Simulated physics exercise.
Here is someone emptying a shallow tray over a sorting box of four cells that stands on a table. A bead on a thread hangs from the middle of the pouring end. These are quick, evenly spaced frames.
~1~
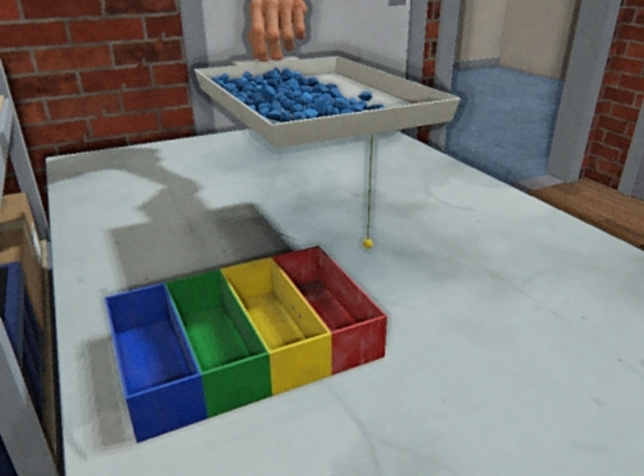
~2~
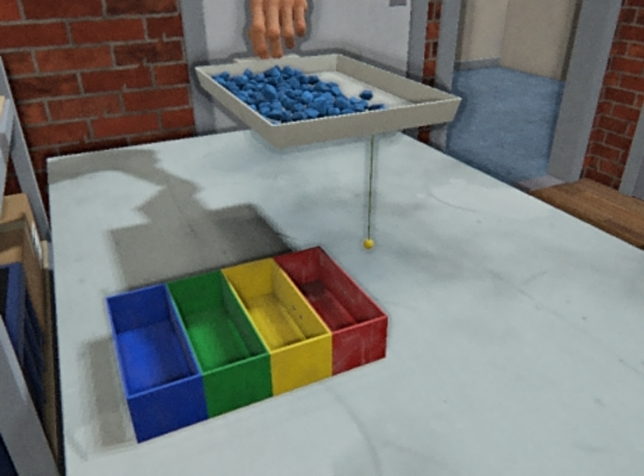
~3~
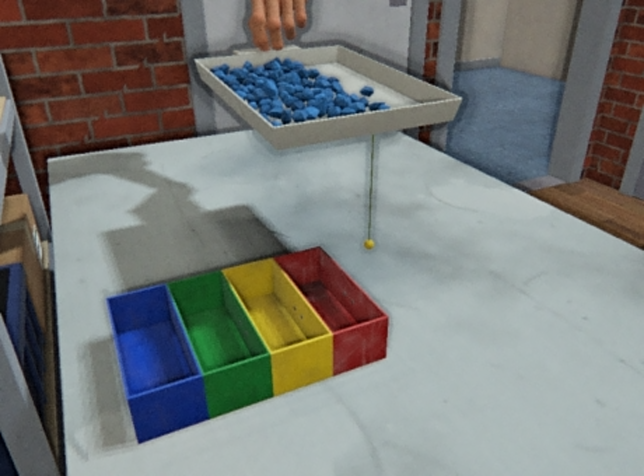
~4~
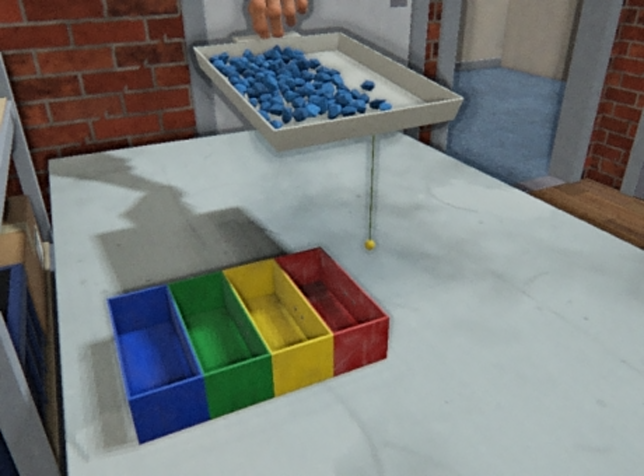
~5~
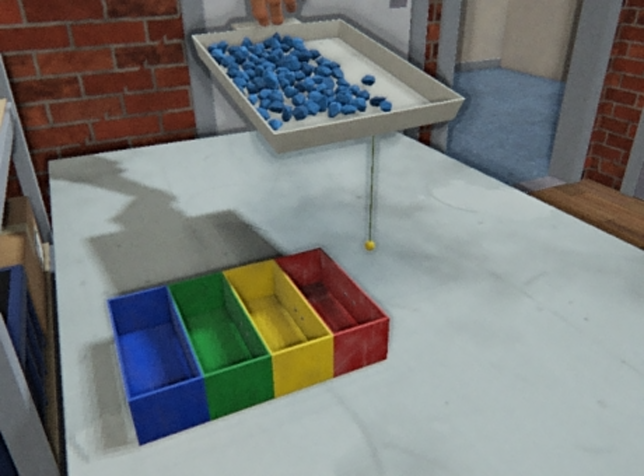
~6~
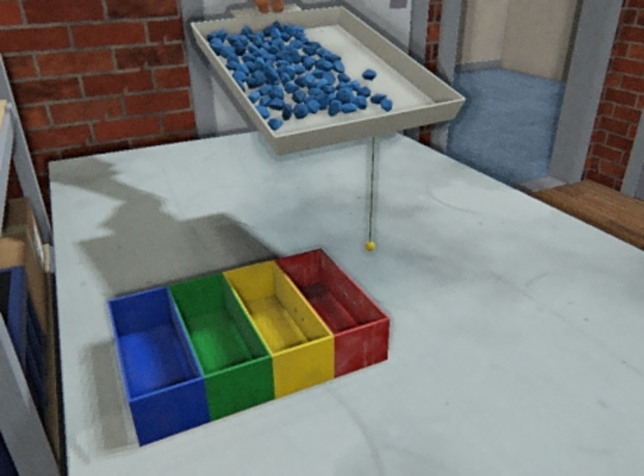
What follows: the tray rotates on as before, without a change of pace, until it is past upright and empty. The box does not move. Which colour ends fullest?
Fullest: The red cell.
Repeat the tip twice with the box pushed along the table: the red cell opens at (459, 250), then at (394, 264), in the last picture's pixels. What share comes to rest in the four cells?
Near 80 % and 90 %.
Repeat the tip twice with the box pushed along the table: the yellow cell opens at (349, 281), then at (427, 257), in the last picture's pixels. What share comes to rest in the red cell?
Near 10 % and 0 %.
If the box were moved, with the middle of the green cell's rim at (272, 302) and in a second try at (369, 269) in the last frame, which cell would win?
In turn: Yellow; blue.
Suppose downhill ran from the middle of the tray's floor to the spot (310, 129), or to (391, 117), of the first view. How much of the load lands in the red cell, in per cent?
In turn 40 and 0 in a hundred.
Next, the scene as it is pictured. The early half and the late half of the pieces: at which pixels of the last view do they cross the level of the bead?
The first part at (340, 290); the rest at (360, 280).
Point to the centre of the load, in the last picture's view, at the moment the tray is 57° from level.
Close to (331, 102).
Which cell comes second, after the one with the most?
Second comes the yellow cell.
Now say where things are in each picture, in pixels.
The first frame shows corners of the pouring end at (275, 123) and (454, 98), level; middle of the load at (289, 97), aquarium stones; bead on its thread at (368, 244); blue cell at (168, 404); green cell at (238, 381); yellow cell at (301, 360); red cell at (359, 341).
The second frame shows corners of the pouring end at (276, 124) and (455, 98), level; middle of the load at (290, 96).
The third frame shows corners of the pouring end at (276, 125) and (456, 98), tipped barely, lowest at the left corner; middle of the load at (291, 92).
The fourth frame shows corners of the pouring end at (277, 128) and (457, 97), tipped a little, lowest at the left corner; middle of the load at (291, 85).
The fifth frame shows corners of the pouring end at (278, 131) and (458, 97), tipped a little, lowest at the left corner; middle of the load at (291, 79).
The sixth frame shows corners of the pouring end at (278, 133) and (459, 98), tipped clearly, lowest at the left corner; middle of the load at (291, 73); blue cell at (171, 407); green cell at (241, 384); yellow cell at (304, 363); red cell at (361, 344).
Soon, tray tipped steeply; all on the tray.
A while on, tray tipped right over; about half on the tray; a small part in the red cell; a small part in the yellow cell; about a quarter falling or outside the box.
Towards the end, tray tipped past a quarter turn; about a third in the red cell; about a quarter in the yellow cell; about a third falling or outside the box.
Finally, tray tipped past a quarter turn; about a third in the red cell; about a quarter in the yellow cell; none in the blue cell; none in the green cell; about a third outside the box.
